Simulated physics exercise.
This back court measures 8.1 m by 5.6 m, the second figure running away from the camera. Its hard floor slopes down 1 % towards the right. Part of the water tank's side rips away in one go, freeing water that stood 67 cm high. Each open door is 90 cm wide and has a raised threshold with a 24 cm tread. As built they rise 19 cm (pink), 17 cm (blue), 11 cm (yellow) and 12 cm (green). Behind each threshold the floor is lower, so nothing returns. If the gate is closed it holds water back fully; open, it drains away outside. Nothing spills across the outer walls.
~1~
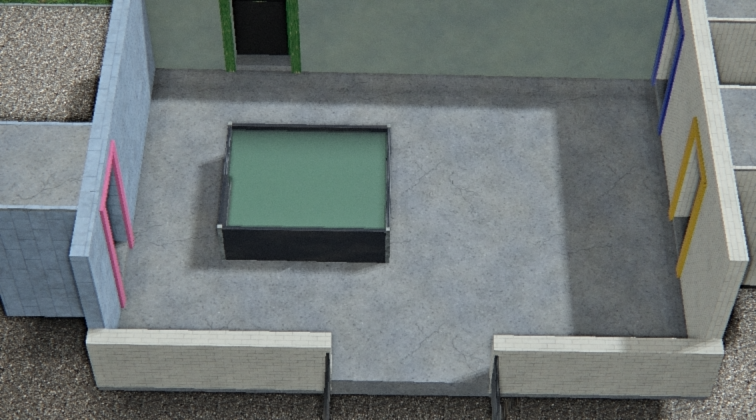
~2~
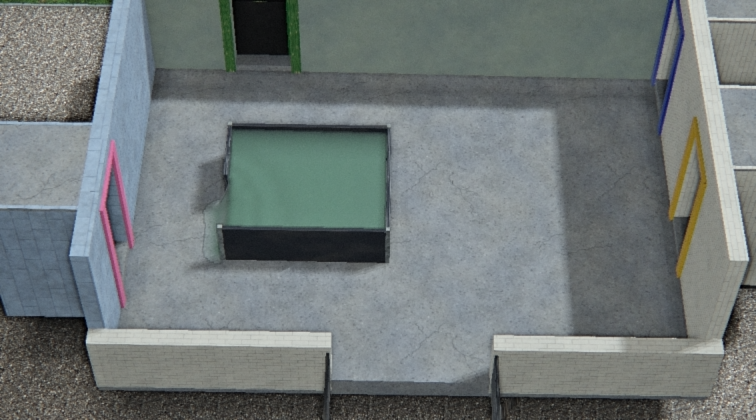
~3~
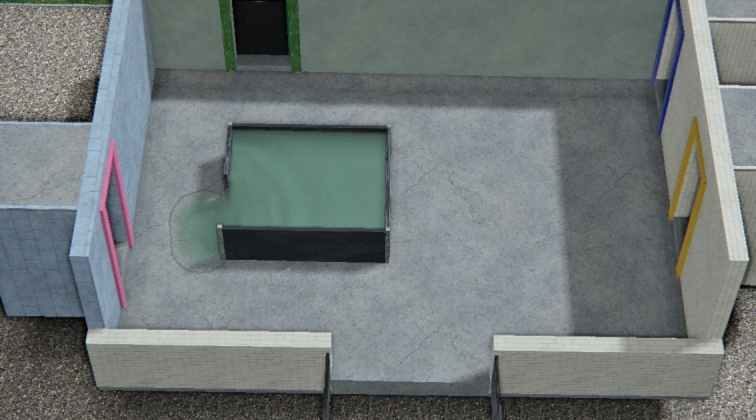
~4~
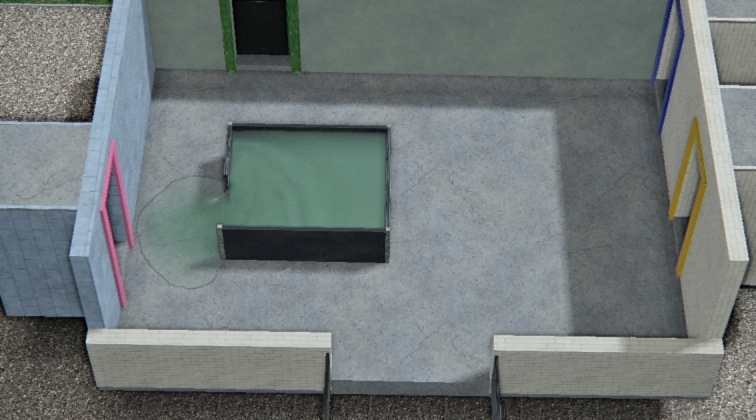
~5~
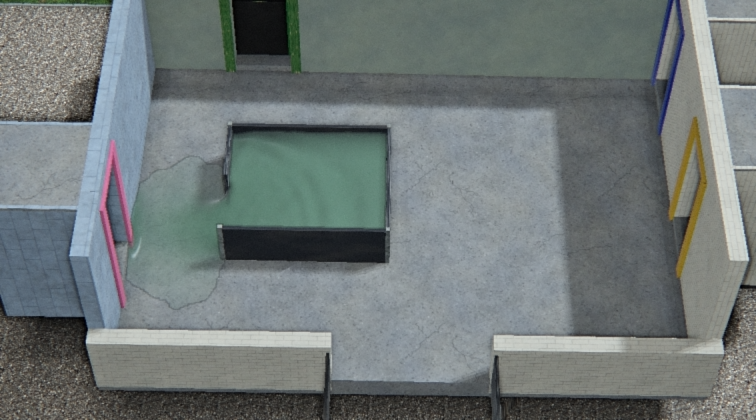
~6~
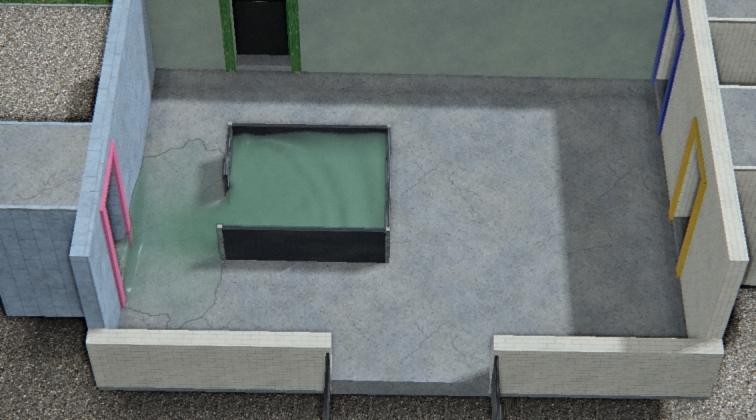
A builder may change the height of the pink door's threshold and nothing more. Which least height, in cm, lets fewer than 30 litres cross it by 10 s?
About 29 cm.
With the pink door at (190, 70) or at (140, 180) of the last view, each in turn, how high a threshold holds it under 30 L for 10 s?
Roughly 17 and 18 cm.
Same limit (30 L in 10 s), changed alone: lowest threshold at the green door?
About 7.5 cm at green.
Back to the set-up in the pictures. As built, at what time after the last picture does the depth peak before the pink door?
At about 1.0 s.
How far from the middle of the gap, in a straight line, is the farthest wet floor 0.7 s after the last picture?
Roughly 3.0 m.
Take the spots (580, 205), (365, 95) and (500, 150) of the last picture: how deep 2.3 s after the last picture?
Roughly 0, 0 and 0 cm, in turn.
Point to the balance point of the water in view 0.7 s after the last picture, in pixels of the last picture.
At about (266, 216).
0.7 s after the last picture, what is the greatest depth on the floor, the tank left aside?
About 43 cm.
Then, 0.7 s after the last picture water covers 10 % of the floor, deepest (43 cm) near (145, 237); 35 cm at the pink door, 28 litres in over its 19 cm threshold.
Then, 2.3 s after the last picture water covers 35 % of the floor, deepest (34 cm) near (115, 360); 27 cm at the pink door, 125 litres in over its 19 cm threshold.
Then, 9.3 s after the last picture water covers 95 % of the floor, deepest (14 cm) near (650, 130); 8 cm at the pink door, 145 litres in over its 19 cm threshold.
At the pink door as built, the water peaked near 35 cm, 0.9 s after the last picture.
With a threshold of 25 cm, 65 litres would have come in within the 10 s; with 33.5 cm, 11 litres. So under 30 litres takes about 29 cm.
